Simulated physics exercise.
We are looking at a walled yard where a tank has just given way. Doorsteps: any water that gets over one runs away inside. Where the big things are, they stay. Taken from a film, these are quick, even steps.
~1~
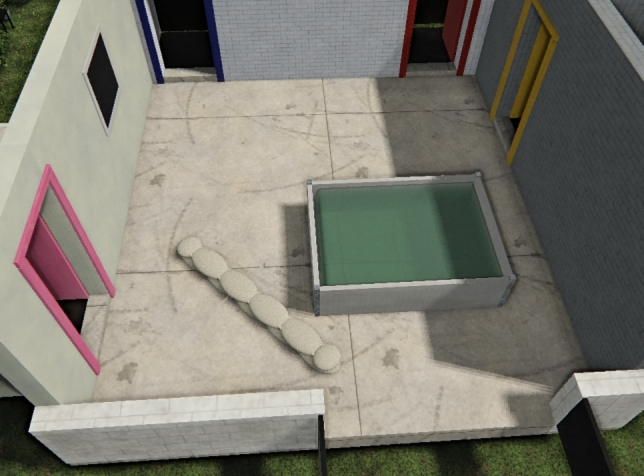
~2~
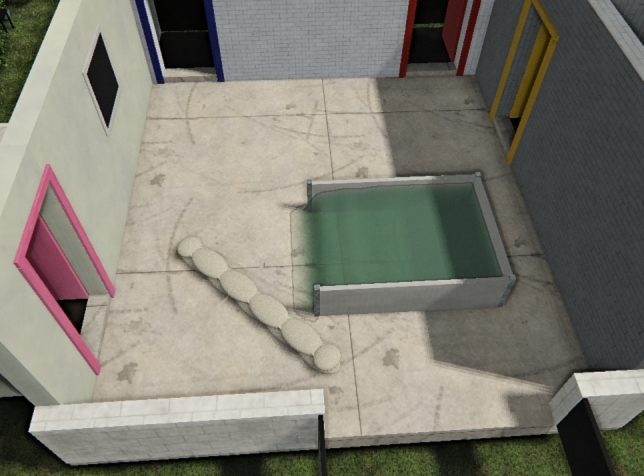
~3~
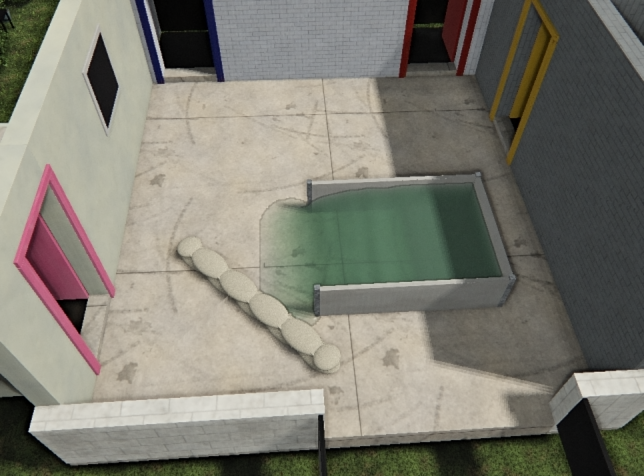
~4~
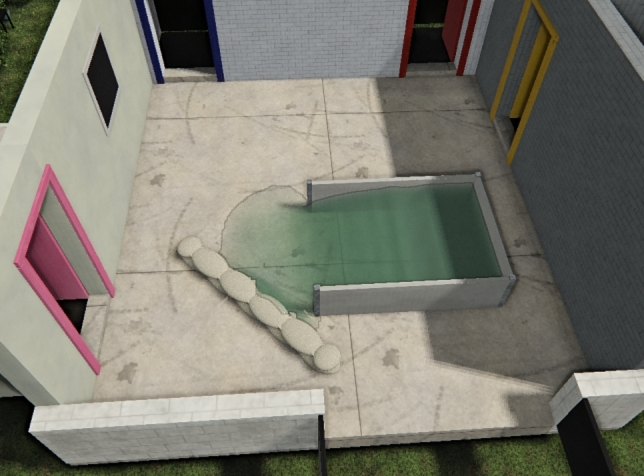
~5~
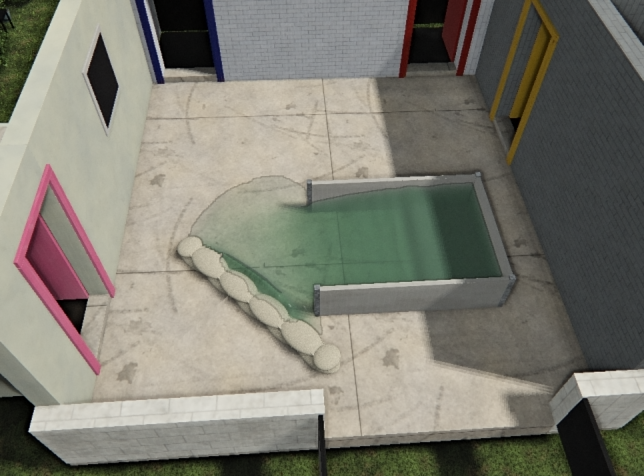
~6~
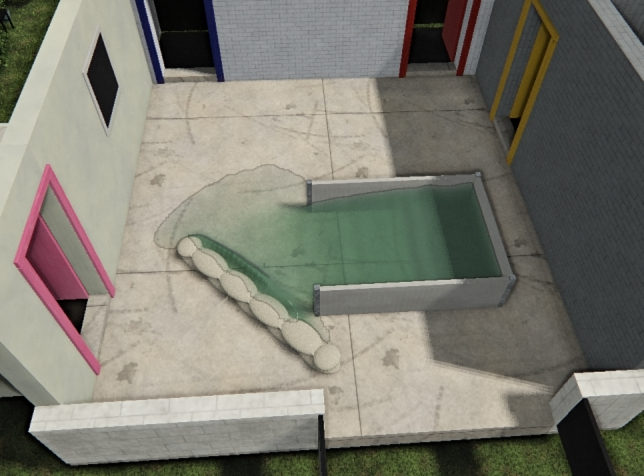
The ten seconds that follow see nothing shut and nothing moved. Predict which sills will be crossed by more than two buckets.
Outcome: The yellow door holds up fine I think; the red door holds up fine I think; the pink door holds up fine I think; the blue door gets overrun I think.
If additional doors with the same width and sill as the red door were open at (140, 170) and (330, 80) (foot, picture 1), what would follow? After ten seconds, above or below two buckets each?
In order: Exceeds it, falls short.
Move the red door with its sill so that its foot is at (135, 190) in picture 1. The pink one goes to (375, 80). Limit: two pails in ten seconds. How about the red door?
Red exceeds the mark.
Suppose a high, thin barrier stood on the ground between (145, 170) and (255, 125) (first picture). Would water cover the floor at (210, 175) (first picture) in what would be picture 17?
That spot would be inundated.
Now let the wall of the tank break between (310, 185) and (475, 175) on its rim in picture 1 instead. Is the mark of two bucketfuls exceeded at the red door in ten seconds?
At the red door, the inflow beats the threshold.
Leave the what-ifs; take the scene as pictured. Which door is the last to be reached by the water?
I'd go with the yellow door.
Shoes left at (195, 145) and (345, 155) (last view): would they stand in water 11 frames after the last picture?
So I'd put them as swamped and unwetted.
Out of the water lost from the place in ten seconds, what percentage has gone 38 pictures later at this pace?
Some 80 per cent.
A moment on, water covers 20 % of the floor; the yellow door not reached, the red door not reached, the pink door not reached, the blue door not reached.
Next, water covers 35 % of the floor; the yellow door not reached, the red door not reached, the pink door wet at the sill, nothing in, the blue door not reached.
Then, water covers 50 % of the floor; the yellow door not reached, the red door not reached, the pink door wet at the sill, nothing in, the blue door over two buckets in.
Later, water covers 70 % of the floor; the yellow door wet at the sill, nothing in, the red door wet at the sill, nothing in, the pink door wet at the sill, nothing in, the blue door far over two buckets in.
In the end, water covers 90 % of the floor; the yellow door wet at the sill, nothing in, the red door wet at the sill, nothing in, the pink door wet at the sill, nothing in, the blue door far over two buckets in.
